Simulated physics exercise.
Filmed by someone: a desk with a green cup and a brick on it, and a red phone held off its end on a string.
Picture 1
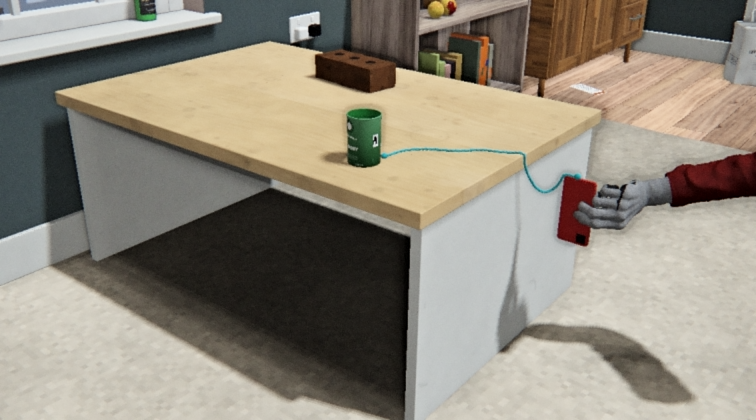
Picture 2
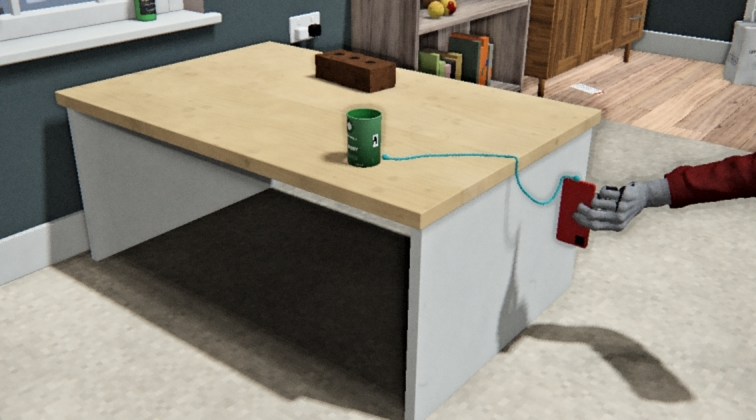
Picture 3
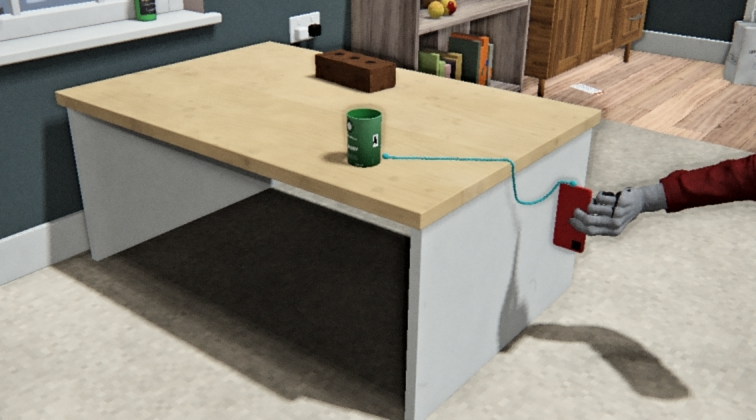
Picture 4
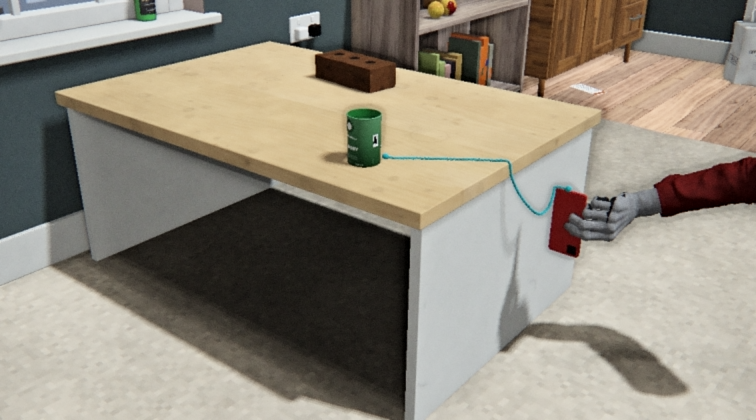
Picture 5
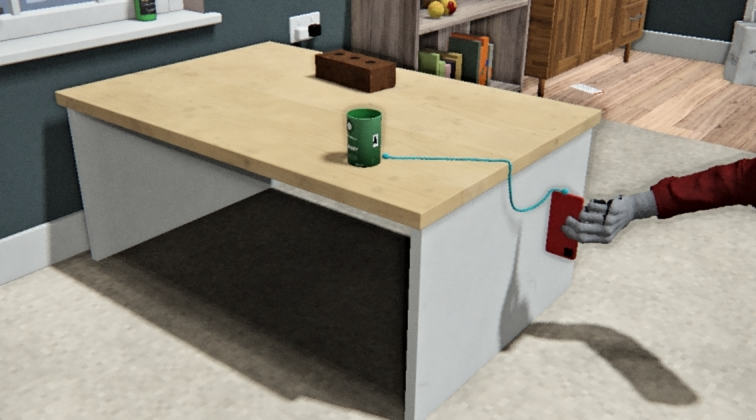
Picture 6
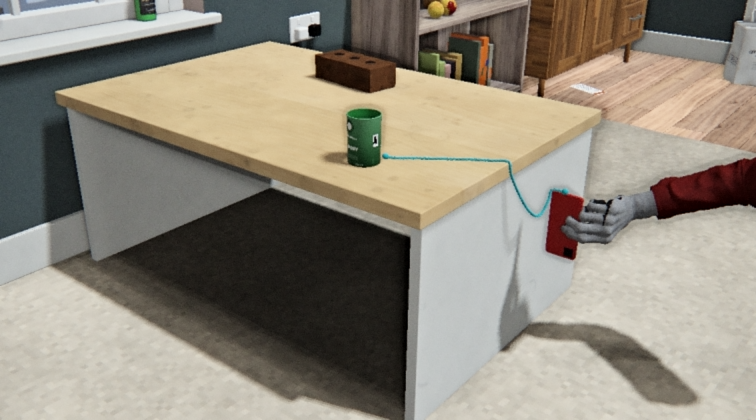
A red phone, held by a gray hand in a red sleeve off the right end of a desk, shifts slightly left and down, its teal string running to a green cup. The string's curve changes a little, then the phone stays nearly still while the cup and the brick behind it remain in place.
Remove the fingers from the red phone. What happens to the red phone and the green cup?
By the end the red phone has gone all the way down, and the green cup has been taken down too.
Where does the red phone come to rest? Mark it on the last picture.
Near (556, 383).
Then, 0.38 s on from there, phone on the floor near (555, 342); brick in place; cup tugged along near (532, 151).
Then, 0.68 s on from there, phone on the floor near (556, 383); brick in place; cup down on the floor.
In the end, phone on the floor near (556, 383); brick in place; cup down on the floor. The red phone drops all the way and the green cup is dragged off.
